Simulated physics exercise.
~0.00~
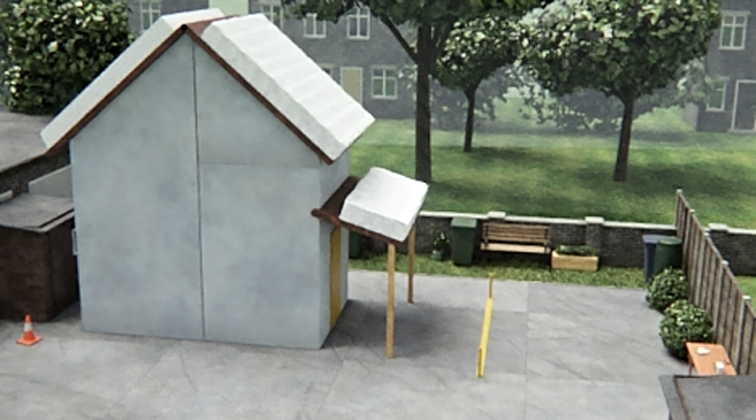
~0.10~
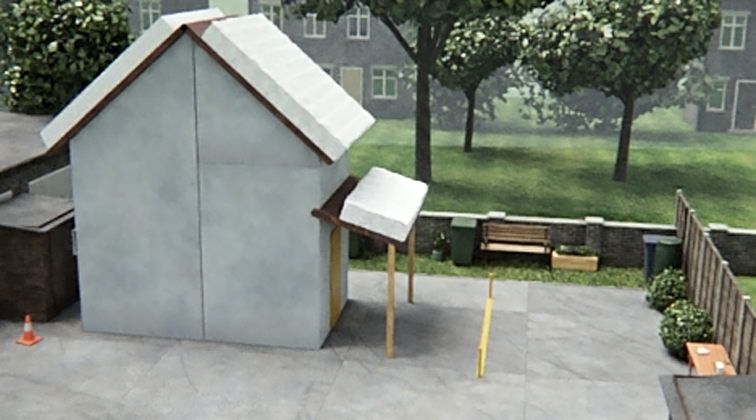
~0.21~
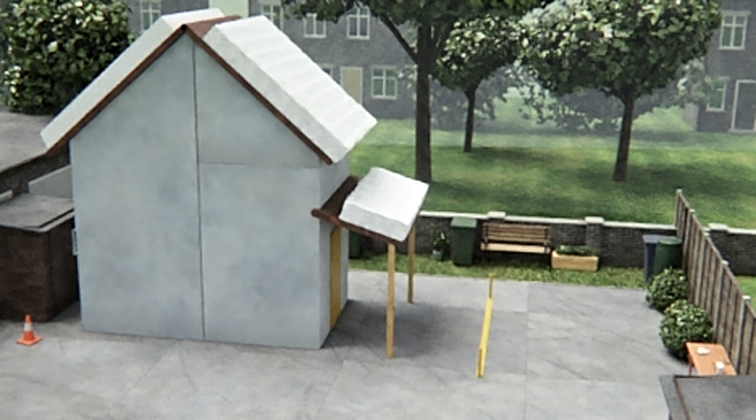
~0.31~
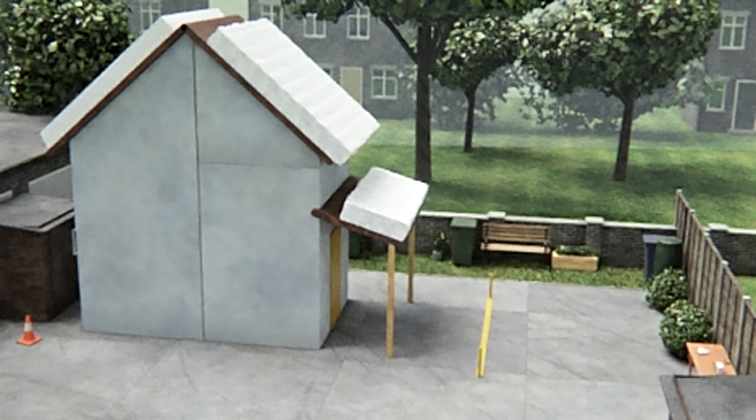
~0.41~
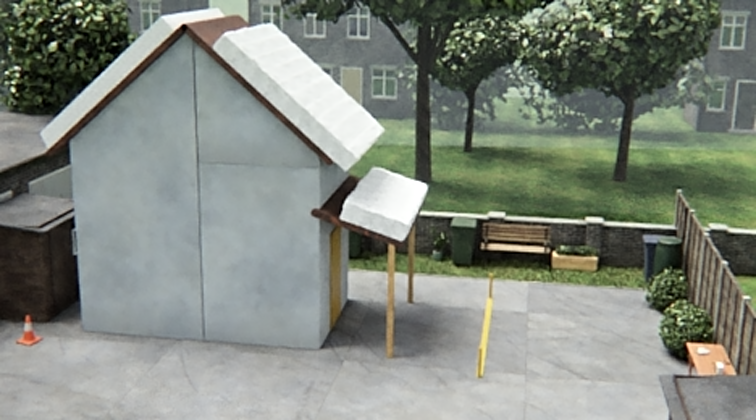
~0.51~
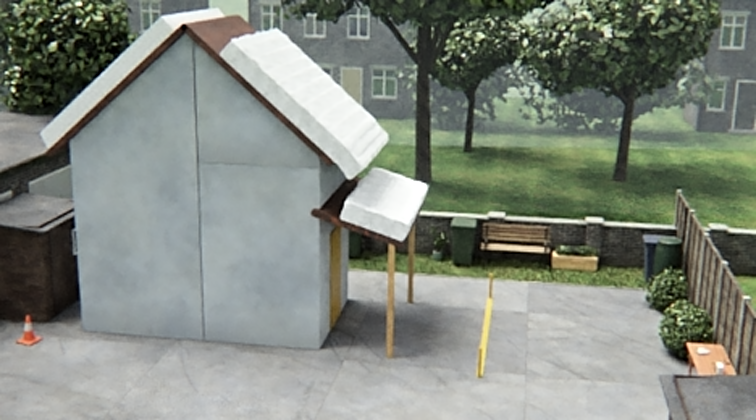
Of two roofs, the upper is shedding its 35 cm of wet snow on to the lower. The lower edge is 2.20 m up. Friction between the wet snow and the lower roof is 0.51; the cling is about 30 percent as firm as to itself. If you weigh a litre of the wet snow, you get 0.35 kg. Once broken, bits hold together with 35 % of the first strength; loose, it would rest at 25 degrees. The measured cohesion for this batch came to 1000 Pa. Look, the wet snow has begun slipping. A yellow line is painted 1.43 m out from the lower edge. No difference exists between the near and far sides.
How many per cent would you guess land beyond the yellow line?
I would say 49 percent.
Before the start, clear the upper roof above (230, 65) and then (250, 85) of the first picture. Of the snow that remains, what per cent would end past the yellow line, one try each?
In turn about 35 %, 25 %.
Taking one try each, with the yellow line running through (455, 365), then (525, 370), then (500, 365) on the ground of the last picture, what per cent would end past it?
I'd guess near 65 %, then near 25 %, and near 35 % on the last try.
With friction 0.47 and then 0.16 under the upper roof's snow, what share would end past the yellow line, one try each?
35 %, then 60 %.
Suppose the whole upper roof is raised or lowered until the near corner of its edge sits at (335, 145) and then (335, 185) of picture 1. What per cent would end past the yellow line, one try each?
Roughly 55 per cent first and 30 per cent second.
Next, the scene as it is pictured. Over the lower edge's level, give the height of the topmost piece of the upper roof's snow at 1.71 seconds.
At that moment it reaches around 0.8 m above the edge.
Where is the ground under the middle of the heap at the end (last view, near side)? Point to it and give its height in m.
Middle around (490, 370); height roughly 0.5 m.
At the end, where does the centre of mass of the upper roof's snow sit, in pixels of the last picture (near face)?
Look around (506, 353) on the near face.
By 1.06 s, none is below the lower edge and 0 % is past the line.
By 1.71 s, 43 % is below the lower edge and 8 % is past the line.
By 2.35 s, 81 % is below the lower edge and 45 % is past the line.
By 3.00 s, 82 % is below the lower edge and 49 % is past the line.
By 4.00 s, at the end, 84 % is below the lower edge and 49 % is past the line.
